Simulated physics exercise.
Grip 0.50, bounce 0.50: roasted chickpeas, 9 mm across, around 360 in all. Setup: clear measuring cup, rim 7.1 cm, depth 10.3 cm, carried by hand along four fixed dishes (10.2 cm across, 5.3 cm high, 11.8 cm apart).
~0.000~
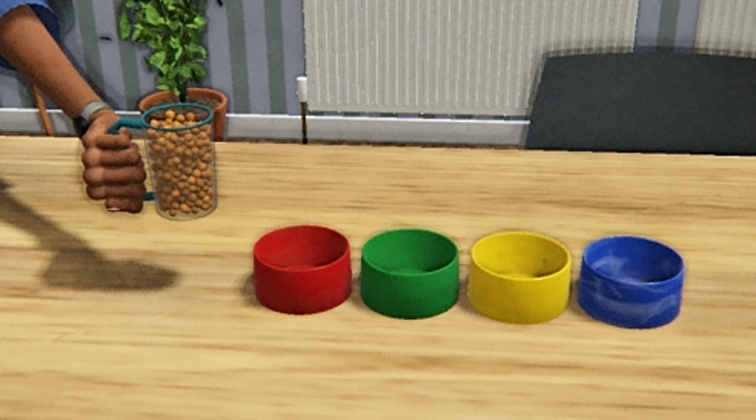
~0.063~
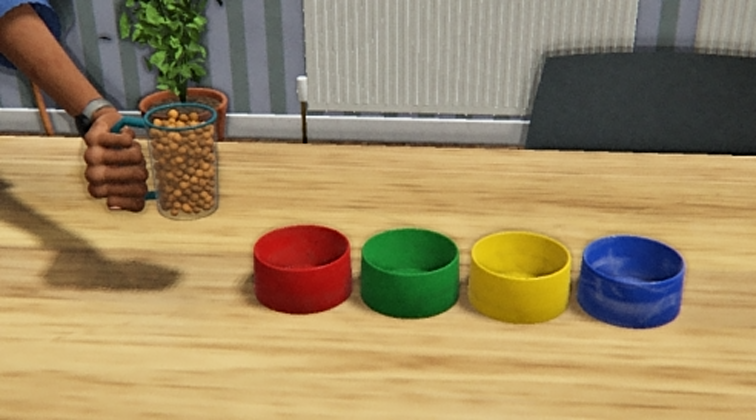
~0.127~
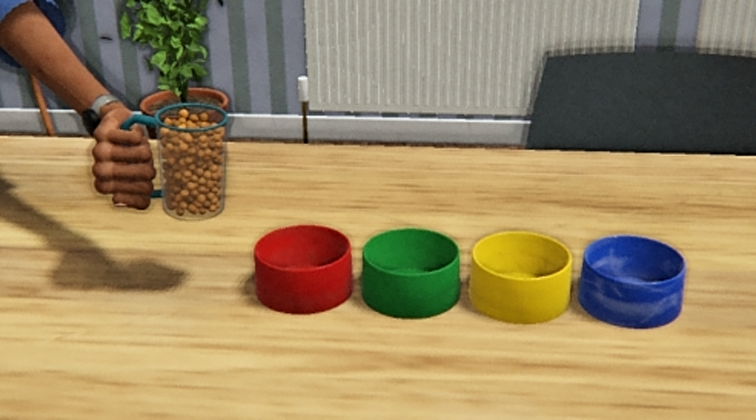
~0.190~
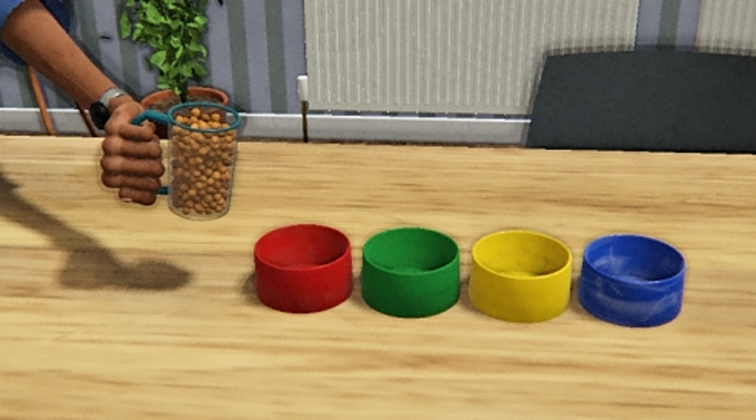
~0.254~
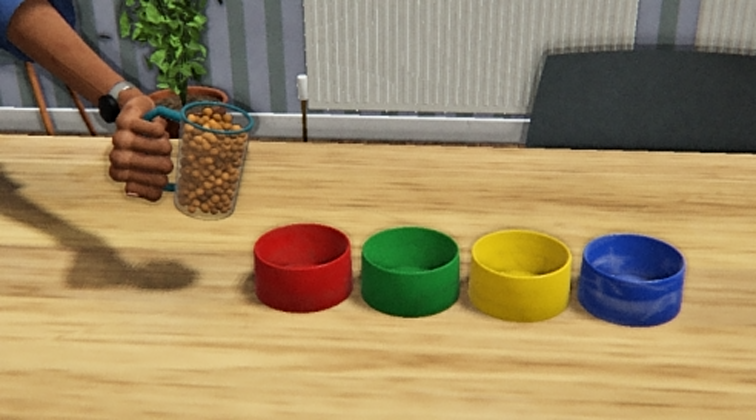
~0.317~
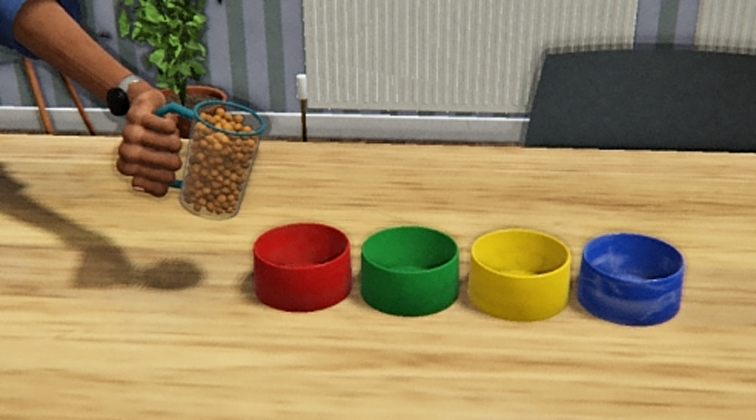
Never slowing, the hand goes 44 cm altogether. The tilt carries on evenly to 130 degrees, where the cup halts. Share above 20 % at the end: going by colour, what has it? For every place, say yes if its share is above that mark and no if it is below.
Red: No, blue: No, green: No, yellow: Yes, counter: No.
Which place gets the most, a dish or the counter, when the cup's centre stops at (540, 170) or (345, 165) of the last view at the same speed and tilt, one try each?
Most goes to: Yellow, then green.
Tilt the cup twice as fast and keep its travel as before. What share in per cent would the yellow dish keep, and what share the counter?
Yellow 0; counter 10.
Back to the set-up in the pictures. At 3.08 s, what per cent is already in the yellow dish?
Around 90 in a hundred by then.
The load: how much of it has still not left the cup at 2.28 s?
0 %.
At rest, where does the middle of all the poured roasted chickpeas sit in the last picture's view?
About (526, 276).
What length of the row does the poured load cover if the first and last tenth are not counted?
That stretch measures near 7 centimetres.
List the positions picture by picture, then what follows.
In the first frame, cup at (182, 163), tilt 0 degrees, lip at (211, 118), moved 0.0 cm; middle of the pieces at (180, 169); red dish at (302, 247); green dish at (410, 251); yellow dish at (521, 255); blue dish at (633, 259).
In the second frame, cup at (184, 163), tilt 1 degrees, lip at (214, 118), moved 0.3 cm; middle of the pieces at (183, 168).
In the third frame, cup at (193, 163), tilt 4 degrees, lip at (226, 121), moved 1.1 cm; middle of the pieces at (191, 169).
In the fourth frame, cup at (202, 163), tilt 9 degrees, lip at (239, 123), moved 2.0 cm; middle of the pieces at (199, 168).
In the fifth frame, cup at (211, 162), tilt 13 degrees, lip at (251, 126), moved 3.0 cm; middle of the pieces at (208, 167).
In the sixth frame, cup at (219, 162), tilt 17 degrees, lip at (263, 128), moved 4.0 cm; middle of the pieces at (216, 167); red dish at (302, 245); green dish at (410, 249); yellow dish at (520, 253); blue dish at (633, 257). Its pace works out near 65 degrees a second; the hand travels 16 cm a second.
Then, at 1.50 s, tilt 96 degrees; cup holds 95 %, green 5 %.
After 2.28 s, tilt 130 degrees; cup holds 0 %, green 5 %, yellow 90 %.
After 3.08 s, tilt 130 degrees; cup holds 0 %, green 5 %, yellow 90 %.
By 3.4 s all is still; red 0 %, blue 0 %, green 5 %, yellow 90 %, counter 5 %.
